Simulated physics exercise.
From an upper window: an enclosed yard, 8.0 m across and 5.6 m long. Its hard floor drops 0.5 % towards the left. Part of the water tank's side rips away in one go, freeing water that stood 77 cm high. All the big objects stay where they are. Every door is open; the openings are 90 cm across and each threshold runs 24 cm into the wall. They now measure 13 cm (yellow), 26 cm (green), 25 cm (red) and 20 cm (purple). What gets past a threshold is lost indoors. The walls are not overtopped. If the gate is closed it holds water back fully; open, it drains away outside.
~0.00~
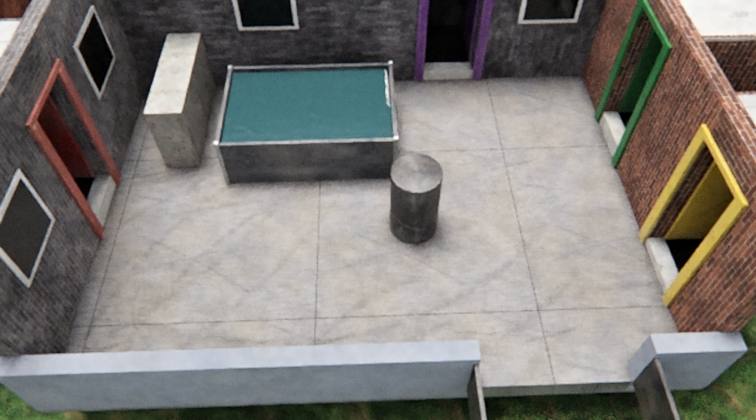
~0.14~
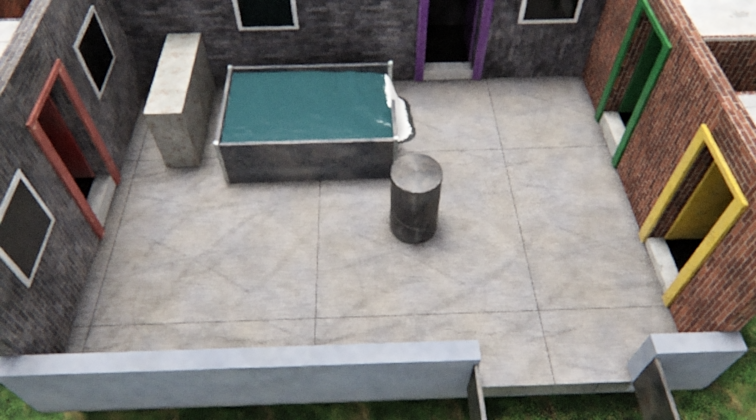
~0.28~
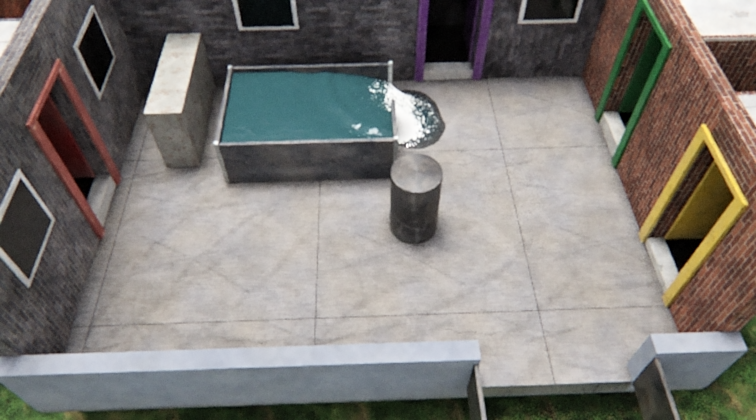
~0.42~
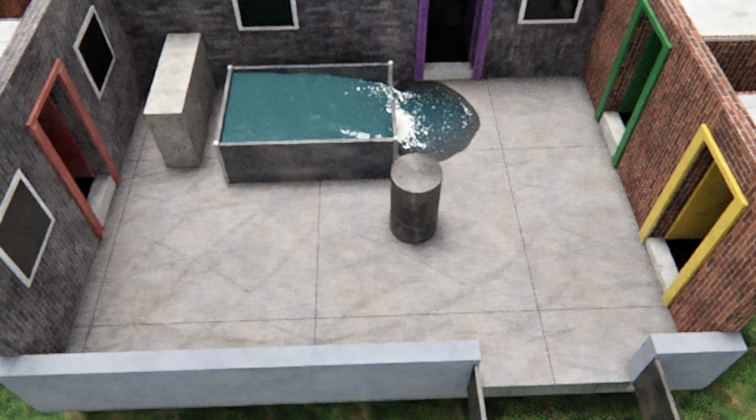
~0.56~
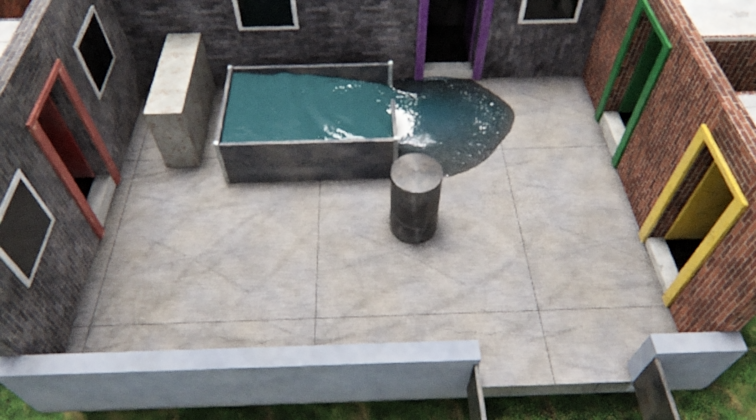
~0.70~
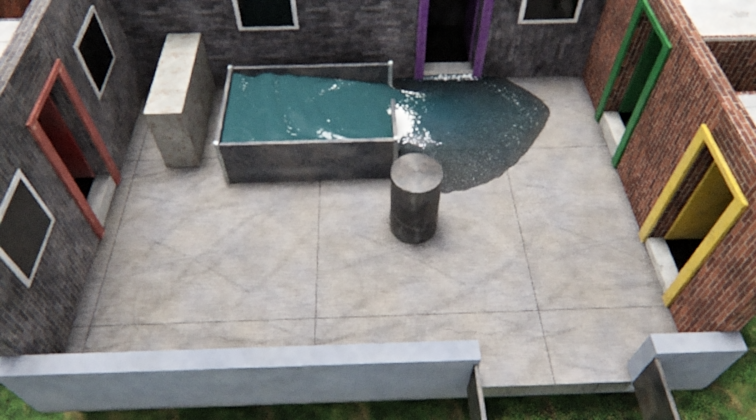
Teal water bursts through the right side of a dark rectangular tank at the back of a walled, paved yard, seen from high above by a still camera. A grey cylinder stands near the centre, a pale block left of the tank, with red, purple, green and yellow doorways around the walls. White froth spills out first, then a dark, glinting pool fans rightward across the floor, past the purple doorway.
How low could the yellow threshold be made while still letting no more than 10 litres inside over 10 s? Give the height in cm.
At least 8 cm or so.
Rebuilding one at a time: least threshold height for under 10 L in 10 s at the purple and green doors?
About 24 cm at purple and 25 cm at green.
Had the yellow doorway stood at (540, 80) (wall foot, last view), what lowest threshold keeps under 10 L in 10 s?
About 32 cm.
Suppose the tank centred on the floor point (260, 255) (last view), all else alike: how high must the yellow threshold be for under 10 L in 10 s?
Some 9.5 cm.
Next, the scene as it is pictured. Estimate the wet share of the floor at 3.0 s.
Some 30 per cent of it.
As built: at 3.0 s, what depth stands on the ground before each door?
Depths in cm: Yellow 12, green 26, red 0, purple 20.
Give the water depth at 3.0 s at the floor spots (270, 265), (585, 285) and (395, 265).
About 0, 5 and 0 cm.
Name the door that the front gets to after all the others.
The red one.
After 1.4 s water covers 25 % of the floor, deepest (50 cm) near (578, 76); it has not reached the yellow door.
After 3.0 s water covers 30 % of the floor, deepest (39 cm) near (585, 95); 12 cm at the yellow door, 0 litres in over its 13 cm threshold.
After 10.0 s water covers 90 % of the floor, deepest (12 cm) near (674, 334); 8 cm at the yellow door, 0 litres in over its 13 cm threshold.
At the yellow door as built, the water arrived by 2.2 s and peaked near 12 cm at 3.2 s.
Run again over the same 10 s with other heights there, 22 litres in over 6.5 cm, 3 litres over 10 cm. The limit of 10 litres is kept from about 8 cm up.
